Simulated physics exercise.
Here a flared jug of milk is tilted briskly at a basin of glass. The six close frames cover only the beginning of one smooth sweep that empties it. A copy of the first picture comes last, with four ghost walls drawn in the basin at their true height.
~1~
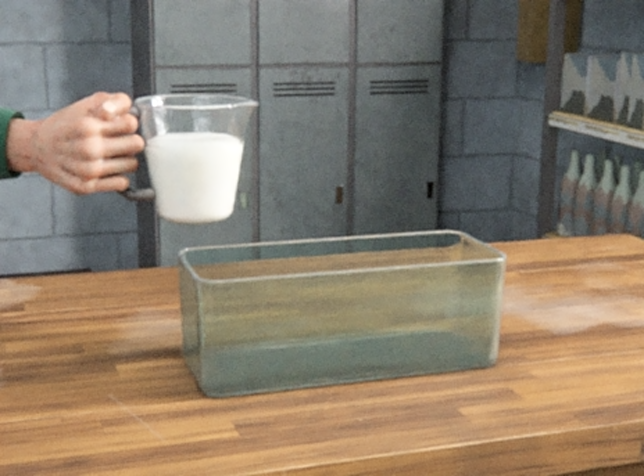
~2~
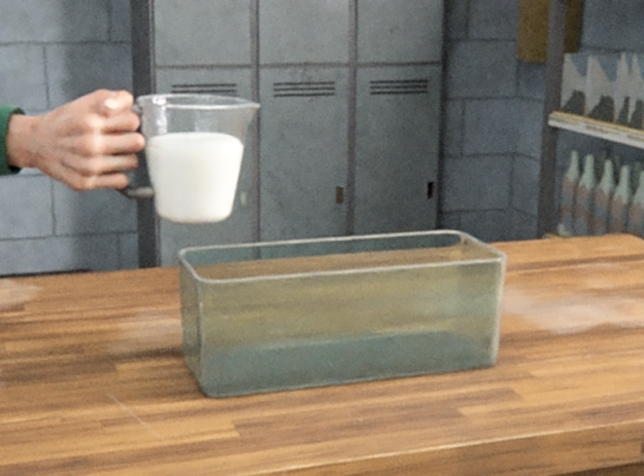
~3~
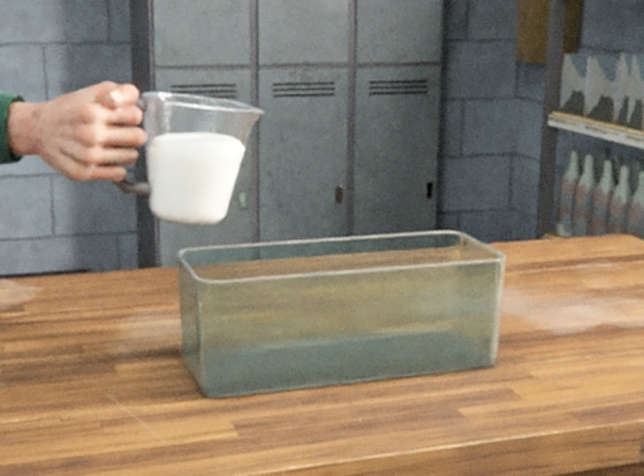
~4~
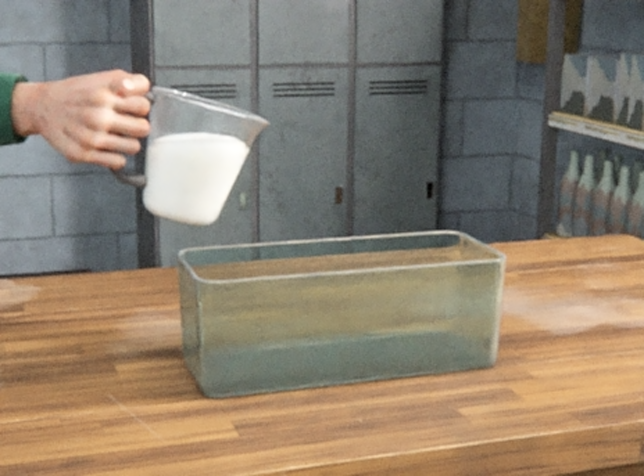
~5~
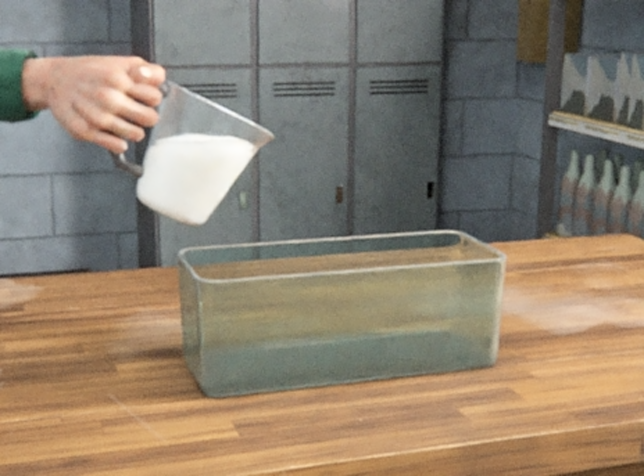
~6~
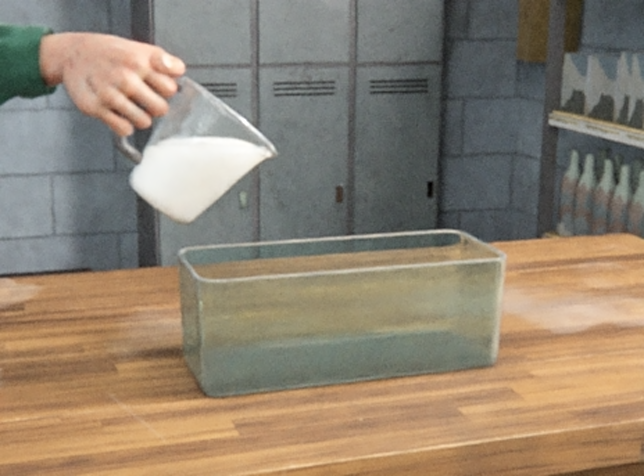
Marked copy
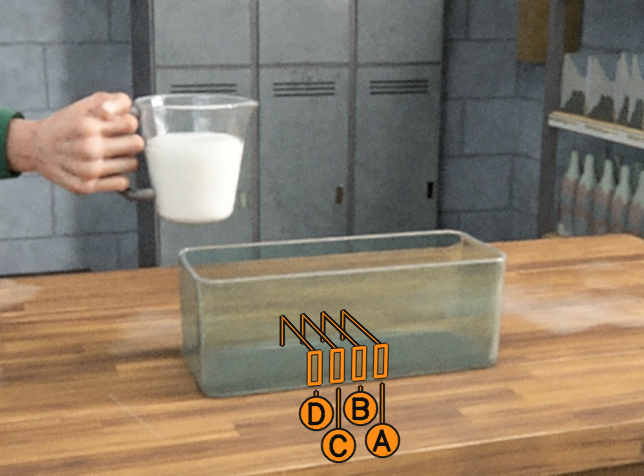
In a room with grey block walls and grey metal lockers, a still camera looks slightly down on a wooden tabletop. A hand in a green sleeve holds a clear jug of white milk at the left, above a rectangular glass basin, with pale bottles shelved at the right. The hand rises slightly and tilts the jug steadily rightward, the milk slanting inside toward the lip.
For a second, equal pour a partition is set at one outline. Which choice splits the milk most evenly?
The answer is slot C.
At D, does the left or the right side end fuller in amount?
The right one.
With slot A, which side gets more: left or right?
More ends on the left.
In orange, A at (382, 384); B at (360, 386); C at (338, 389); D at (316, 391).
With A, about 90 % ends left of the wall and 8 % right of it.
With B, about 94 % ends left of the wall and 4 % right of it.
With C, about 53 % ends left of the wall and 46 % right of it.
With D, about 5 % ends left of the wall and 94 % right of it.
